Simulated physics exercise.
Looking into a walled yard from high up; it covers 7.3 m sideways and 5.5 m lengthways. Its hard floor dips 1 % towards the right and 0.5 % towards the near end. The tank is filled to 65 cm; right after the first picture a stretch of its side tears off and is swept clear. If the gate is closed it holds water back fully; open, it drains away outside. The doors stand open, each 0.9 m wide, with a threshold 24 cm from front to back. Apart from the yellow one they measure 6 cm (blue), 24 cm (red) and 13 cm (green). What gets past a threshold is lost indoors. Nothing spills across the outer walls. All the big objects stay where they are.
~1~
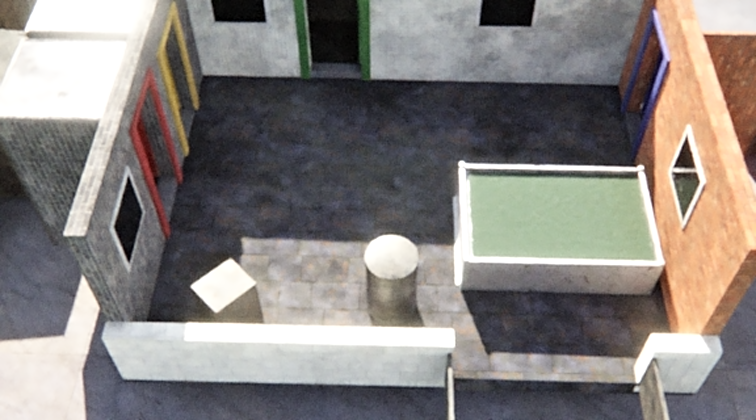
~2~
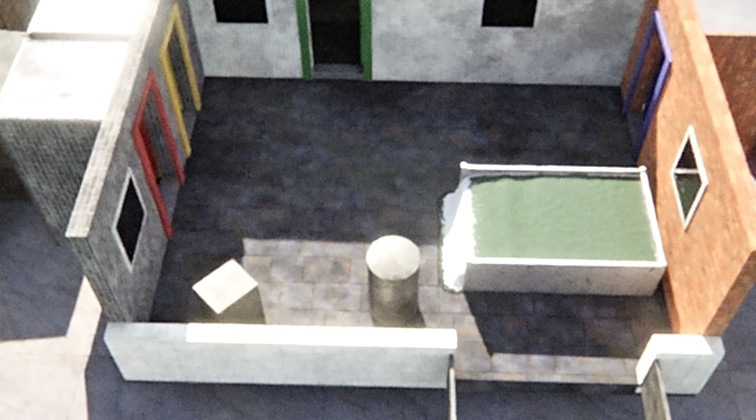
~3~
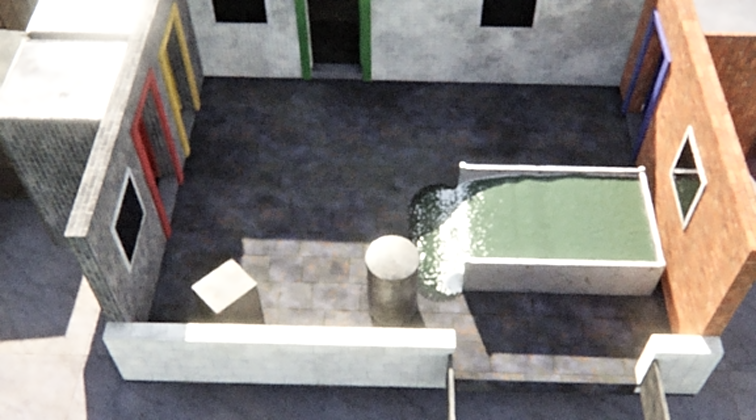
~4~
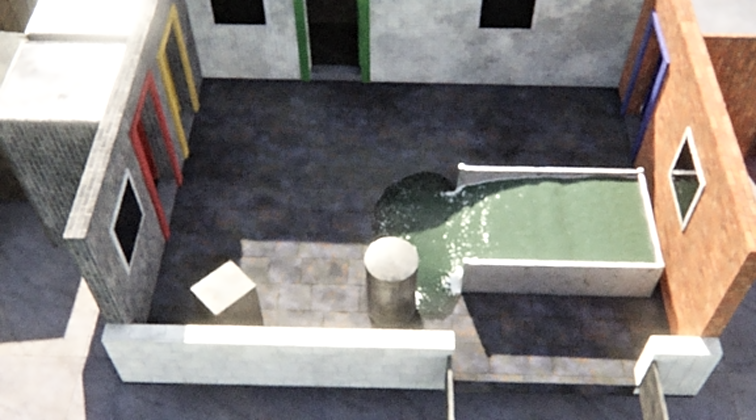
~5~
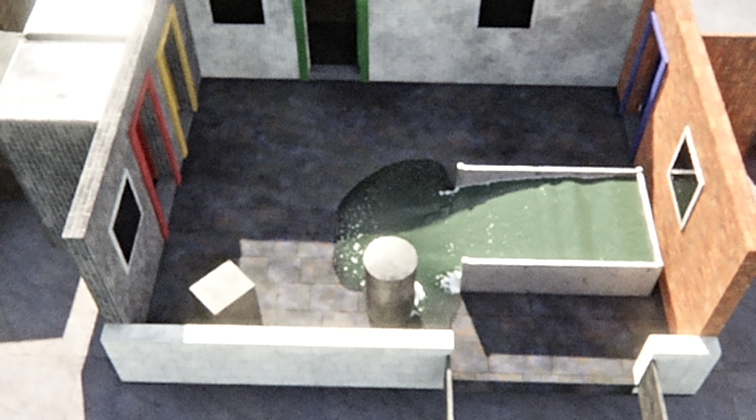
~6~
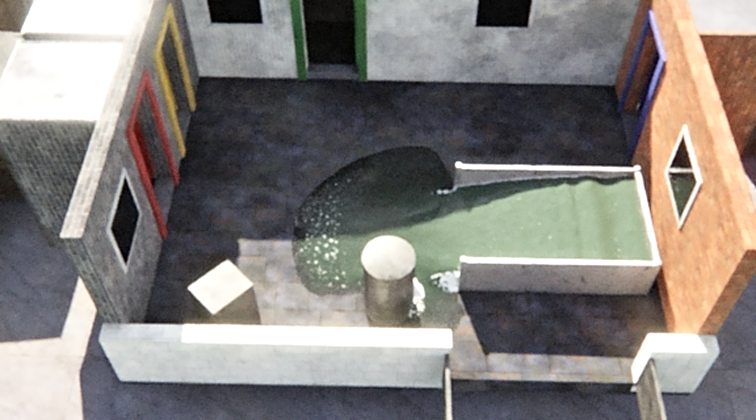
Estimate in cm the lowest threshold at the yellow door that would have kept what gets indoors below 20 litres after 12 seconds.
Some 14 cm above the ground.
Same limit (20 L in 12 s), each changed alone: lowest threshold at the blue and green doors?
Roughly 10.5 cm at blue and 6.5 cm at green.
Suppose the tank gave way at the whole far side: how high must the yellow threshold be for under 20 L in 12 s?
About 11.0 cm.
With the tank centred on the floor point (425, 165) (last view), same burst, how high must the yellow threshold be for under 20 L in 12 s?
Then roughly 27 cm.
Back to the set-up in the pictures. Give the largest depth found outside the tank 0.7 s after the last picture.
Up to some 32 cm.
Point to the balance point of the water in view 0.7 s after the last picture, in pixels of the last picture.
Around (480, 243).
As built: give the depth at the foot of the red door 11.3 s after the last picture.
Some 3.0 cm.
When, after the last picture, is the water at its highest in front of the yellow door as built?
At about 2.6 s.
Then, 0.7 s after the last picture water covers 40 % of the floor, deepest (32 cm) near (404, 282); it has not reached the yellow door.
Then, 2.3 s after the last picture water covers 60 % of the floor, deepest (30 cm) near (217, 356); 16 cm at the yellow door, 22 litres in over its 6 cm threshold.
Then, 11.3 s after the last picture water covers 100 % of the floor, deepest (12 cm) near (633, 192); 3 cm at the yellow door, 138 litres in over its 6 cm threshold.
At the yellow door as built, the water peaked near 16 cm, 2.5 s after the last picture.
With a threshold of 11.5 cm, 42 litres would have come in within the 12 s; with 16 cm, 7 litres. So under 20 litres takes about 14 cm.
